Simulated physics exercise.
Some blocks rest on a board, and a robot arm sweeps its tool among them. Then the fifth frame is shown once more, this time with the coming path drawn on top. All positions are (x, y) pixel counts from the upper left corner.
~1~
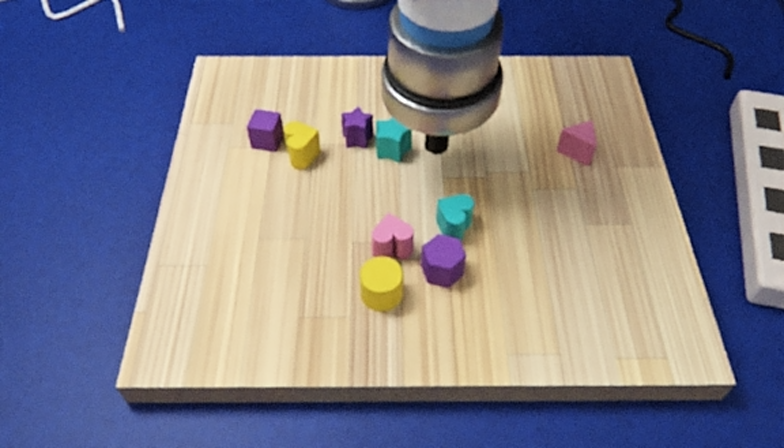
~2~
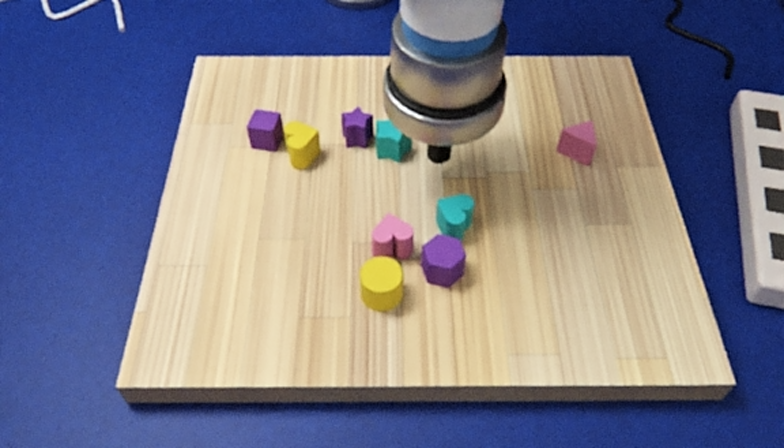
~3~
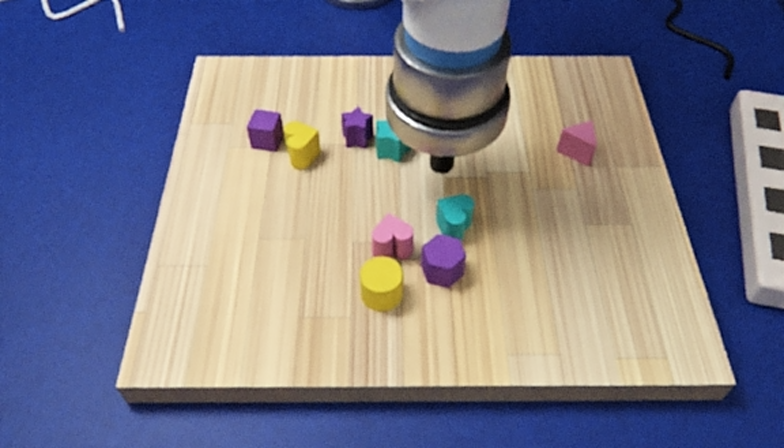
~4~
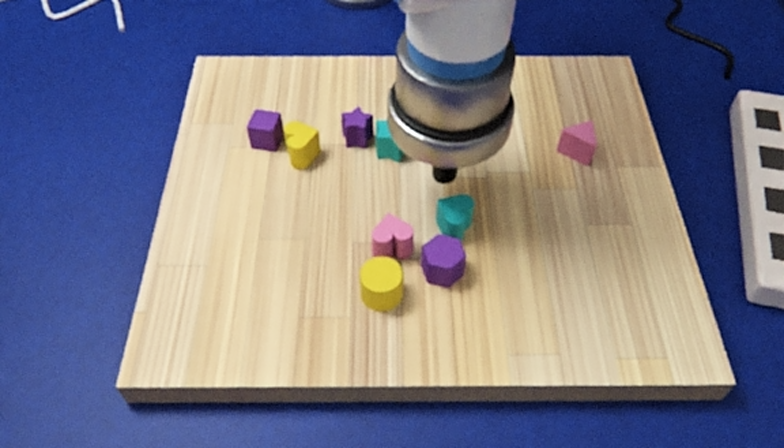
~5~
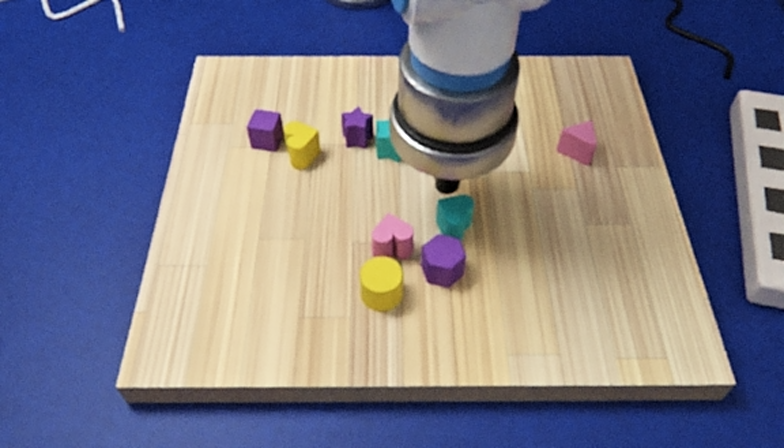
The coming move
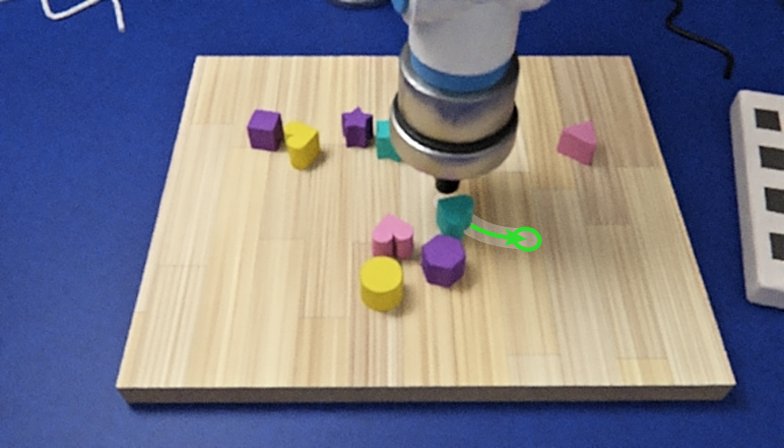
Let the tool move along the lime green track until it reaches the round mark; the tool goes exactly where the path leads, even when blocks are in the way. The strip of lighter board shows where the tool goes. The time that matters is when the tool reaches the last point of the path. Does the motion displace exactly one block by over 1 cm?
I believe so.
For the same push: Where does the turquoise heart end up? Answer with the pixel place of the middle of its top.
My best guess is (472, 230).
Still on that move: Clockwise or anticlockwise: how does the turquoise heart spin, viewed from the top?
It spins clockwise.
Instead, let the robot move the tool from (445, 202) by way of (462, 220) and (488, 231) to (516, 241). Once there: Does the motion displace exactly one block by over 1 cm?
Yes, that is how it ends up.
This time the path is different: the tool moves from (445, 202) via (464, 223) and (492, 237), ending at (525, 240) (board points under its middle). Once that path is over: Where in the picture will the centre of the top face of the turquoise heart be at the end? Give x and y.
Its top middle: (476, 234).
Drawn move, from (445, 202) via (466, 222) and (494, 235), ending at (527, 239).
The first path, step by step. Halfway along, tool at (483, 215); purple six-sided block at (444, 254); turquoise heart at (472, 230), turned 55° clockwise.
At the end, tool at (531, 224); pink heart still; purple six-sided block at (444, 254); turquoise heart at (472, 230), turned 55° clockwise.
